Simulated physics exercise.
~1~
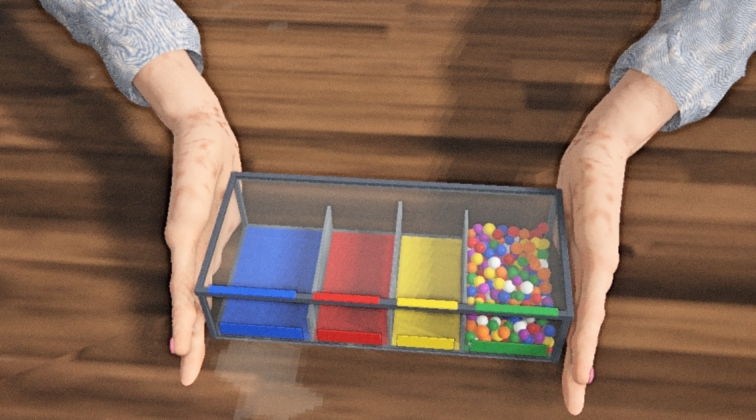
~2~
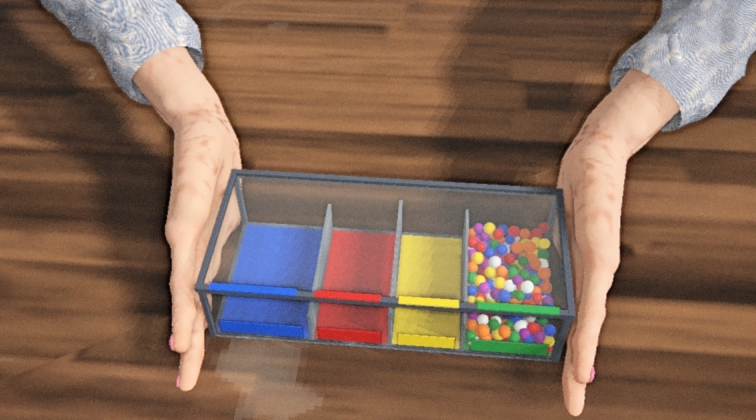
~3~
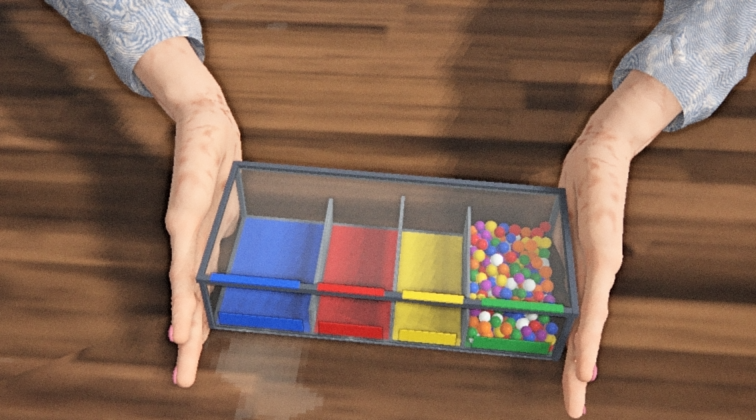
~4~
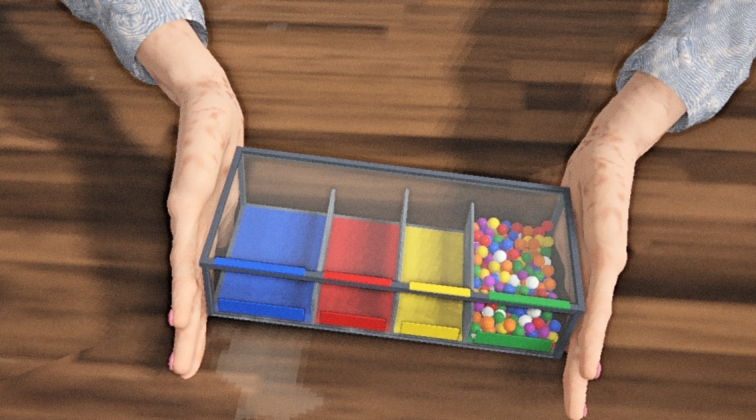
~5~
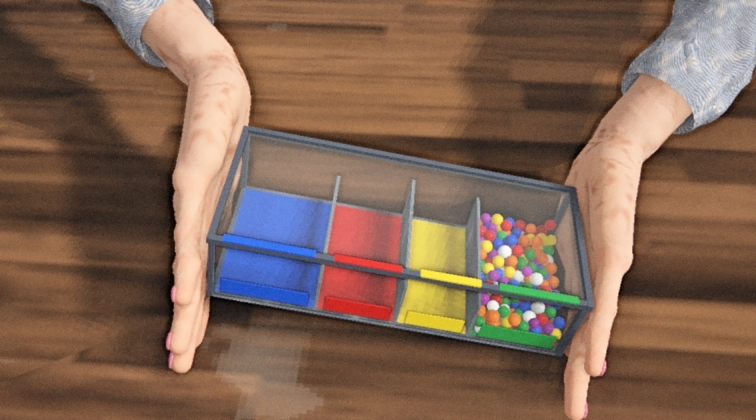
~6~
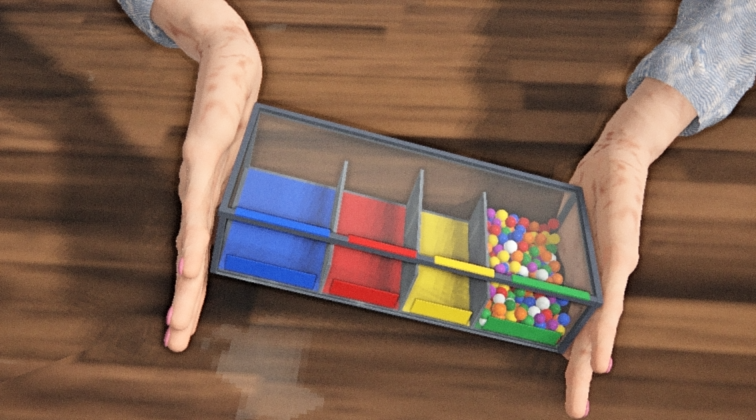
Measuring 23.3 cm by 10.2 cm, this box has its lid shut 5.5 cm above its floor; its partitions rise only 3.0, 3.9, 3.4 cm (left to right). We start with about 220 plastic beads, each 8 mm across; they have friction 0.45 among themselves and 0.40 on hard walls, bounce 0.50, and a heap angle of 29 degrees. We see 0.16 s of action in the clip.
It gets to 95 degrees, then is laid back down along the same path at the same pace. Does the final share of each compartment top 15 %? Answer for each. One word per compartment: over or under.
Red compartment under, blue compartment under, green compartment over, yellow compartment under.
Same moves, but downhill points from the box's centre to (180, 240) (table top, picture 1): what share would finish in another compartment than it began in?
70 %.
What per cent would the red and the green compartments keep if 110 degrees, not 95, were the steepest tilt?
Shares after the change: Red 0, green 100, per cent.
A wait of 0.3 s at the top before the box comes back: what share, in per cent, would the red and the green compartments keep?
Then: Red 0; green 100.
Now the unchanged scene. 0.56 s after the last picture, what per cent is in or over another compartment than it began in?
0 %.
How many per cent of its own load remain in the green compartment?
Something like 100 in a hundred.
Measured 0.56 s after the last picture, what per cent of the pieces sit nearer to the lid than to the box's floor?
Roughly 40 per cent.
Then, 0.56 s after the last picture, tilt 95 degrees; green 100 %.
Then, 0.93 s after the last picture, tilt 41 degrees; green 100 %.
Then, 1.39 s after the last picture, tilt 0 degrees; green 100 %.
In the end, red 0 %, blue 0 %, green 100 %, yellow 0 %.
